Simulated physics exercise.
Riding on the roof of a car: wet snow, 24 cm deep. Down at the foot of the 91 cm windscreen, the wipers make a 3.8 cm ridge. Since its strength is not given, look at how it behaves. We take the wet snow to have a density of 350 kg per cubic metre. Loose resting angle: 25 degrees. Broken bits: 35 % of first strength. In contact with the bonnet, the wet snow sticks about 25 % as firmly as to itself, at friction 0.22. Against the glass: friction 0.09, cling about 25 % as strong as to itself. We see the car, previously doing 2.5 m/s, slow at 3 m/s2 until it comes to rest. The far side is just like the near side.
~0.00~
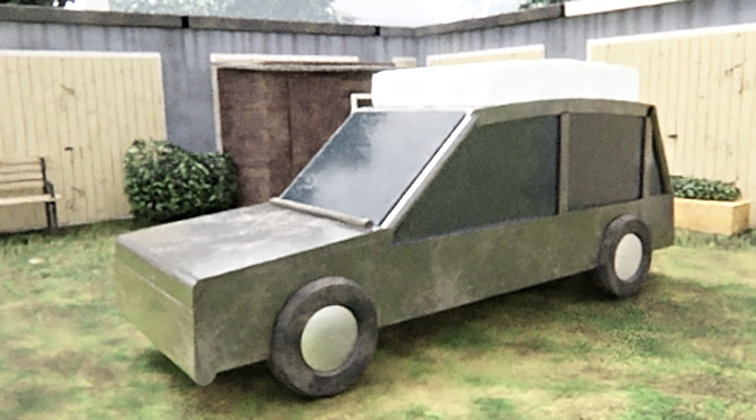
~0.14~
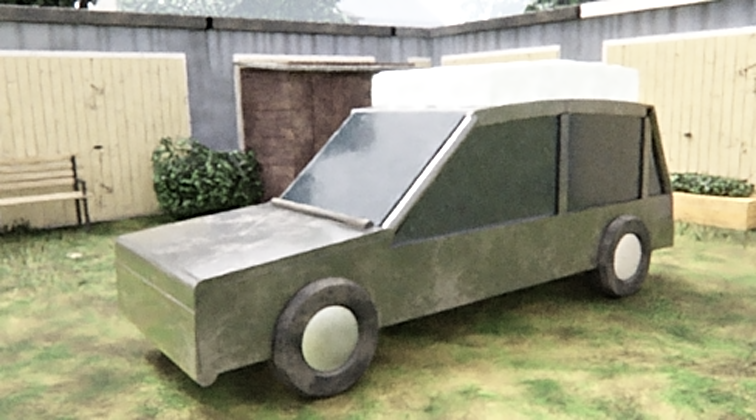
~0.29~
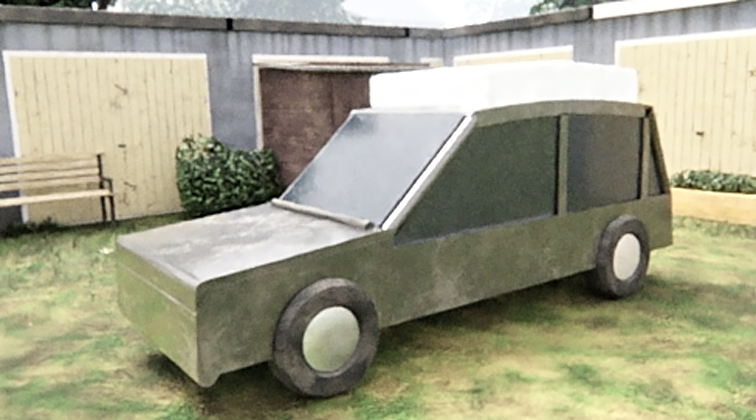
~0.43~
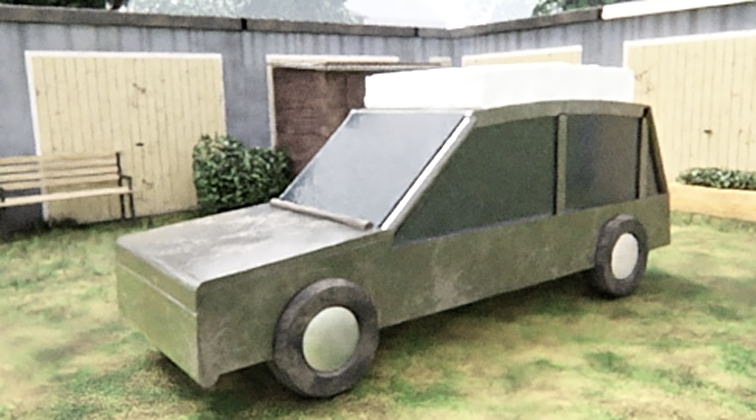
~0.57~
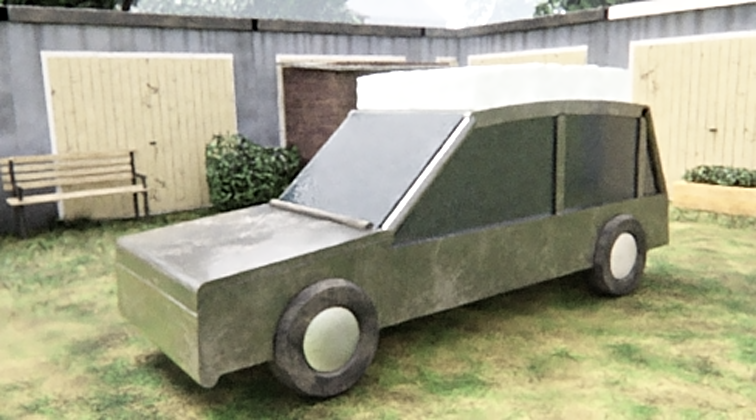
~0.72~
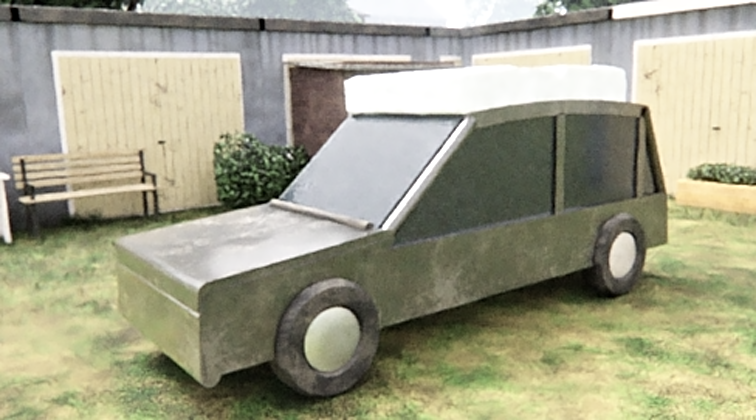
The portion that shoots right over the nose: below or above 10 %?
Note: Share exceeding 10 %.
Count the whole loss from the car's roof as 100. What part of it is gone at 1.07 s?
It comes to around 60 %.
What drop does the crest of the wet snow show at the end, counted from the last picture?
Measured change: Some 0 cm.
By 1.07 s, 72 % of the snow is on the roof, 28 % on the glass, none on the bonnet and none has gone off the nose.
By 1.49 s, 56 % of the snow is on the roof, 20 % on the glass, 24 % on the bonnet and none has gone off the nose.
By 1.91 s, 54 % of the snow is on the roof, 7 % on the glass, 36 % on the bonnet and 4 % has gone off the nose.
By 2.33 s, 53 % of the snow is on the roof, 6 % on the glass, 27 % on the bonnet and 14 % has gone off the nose.
By 2.90 s, at the end, 53 % of the snow is on the roof, 6 % on the glass, 22 % on the bonnet and 19 % has gone off the nose.
